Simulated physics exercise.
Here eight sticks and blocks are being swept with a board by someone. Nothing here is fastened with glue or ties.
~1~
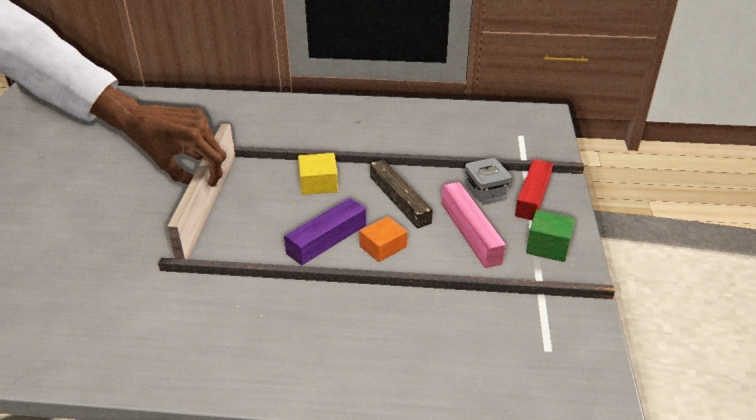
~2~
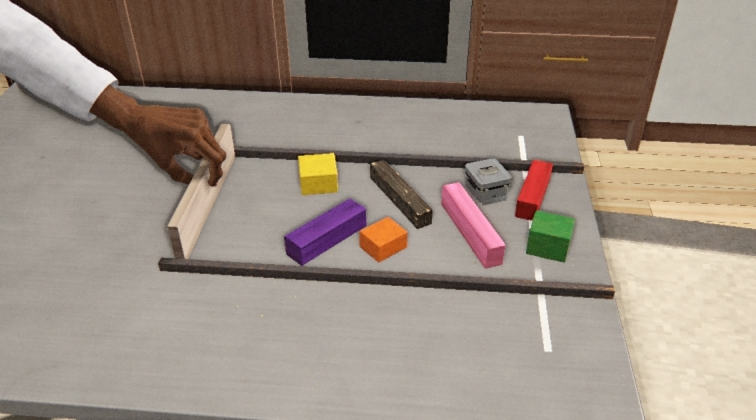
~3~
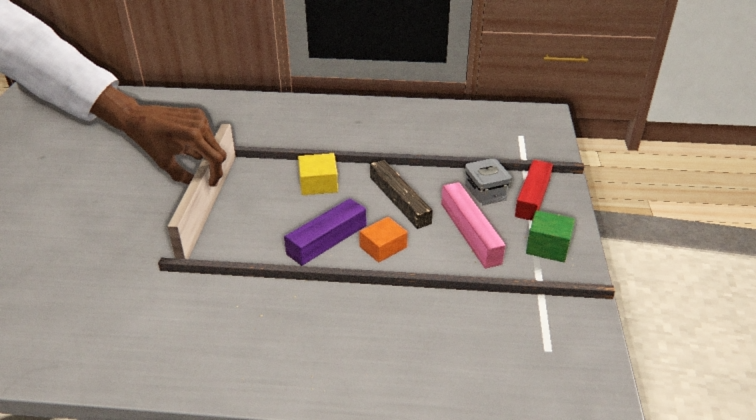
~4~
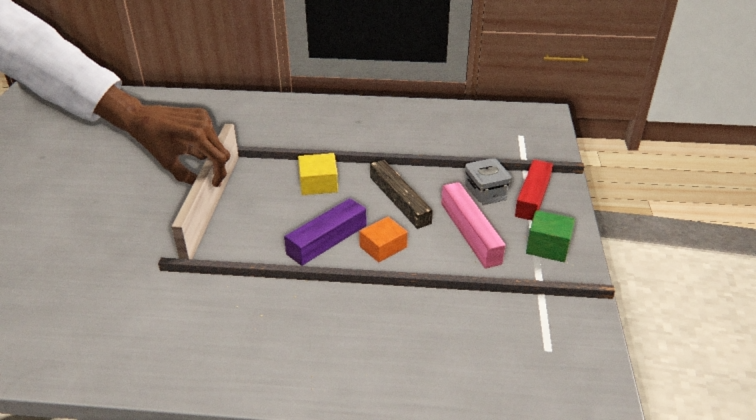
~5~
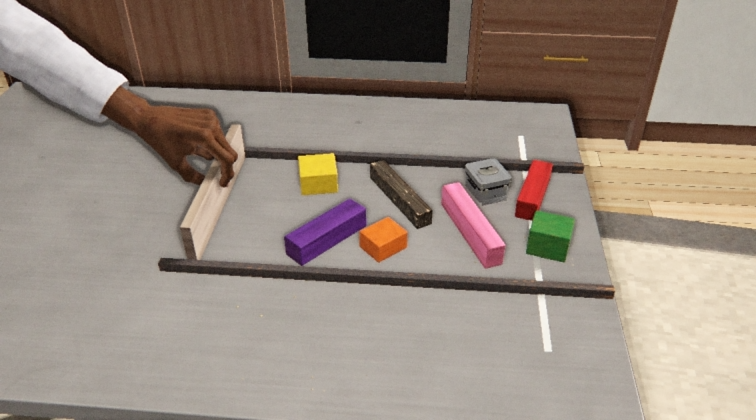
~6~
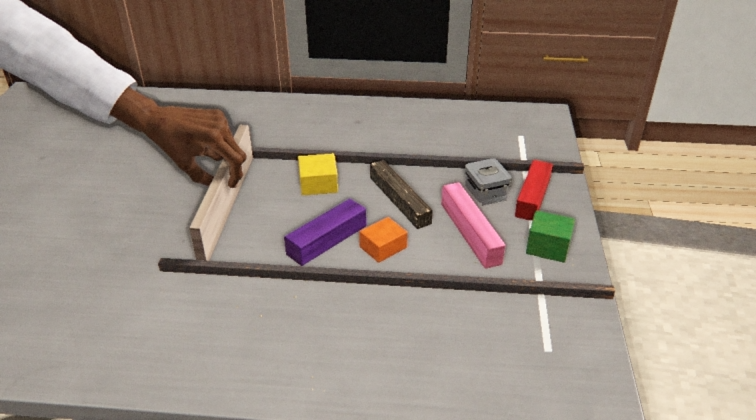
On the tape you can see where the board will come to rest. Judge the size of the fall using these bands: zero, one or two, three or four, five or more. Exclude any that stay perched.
Three or four come down.
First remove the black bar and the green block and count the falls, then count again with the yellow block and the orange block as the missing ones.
Try 1: 1; try 2: 2.
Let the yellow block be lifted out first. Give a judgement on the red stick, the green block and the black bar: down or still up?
The red stick: Drops. The green block: Drops. The black bar: Remains.
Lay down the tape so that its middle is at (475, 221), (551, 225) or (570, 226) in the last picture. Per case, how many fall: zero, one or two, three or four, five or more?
Count per stopping tape, as listed: Zero, five or more, more than four.
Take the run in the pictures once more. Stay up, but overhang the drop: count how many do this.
The answer comes to 1.
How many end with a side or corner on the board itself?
Number: 2.
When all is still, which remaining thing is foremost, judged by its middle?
Closest at the end: The pink stick.
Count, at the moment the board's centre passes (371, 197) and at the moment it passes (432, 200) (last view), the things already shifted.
I get 4 at the one place and 7 at the other.
Soon after, none off yet; green block at rest near (550, 236); red stick at rest near (534, 189); grey case at rest near (487, 181).
After that, none off yet; green block at rest near (550, 236); red stick moving near (543, 191); grey case displaced a little near (509, 181).
In the end, the number that fall off is three or four; gone, grey case, red stick and green block.
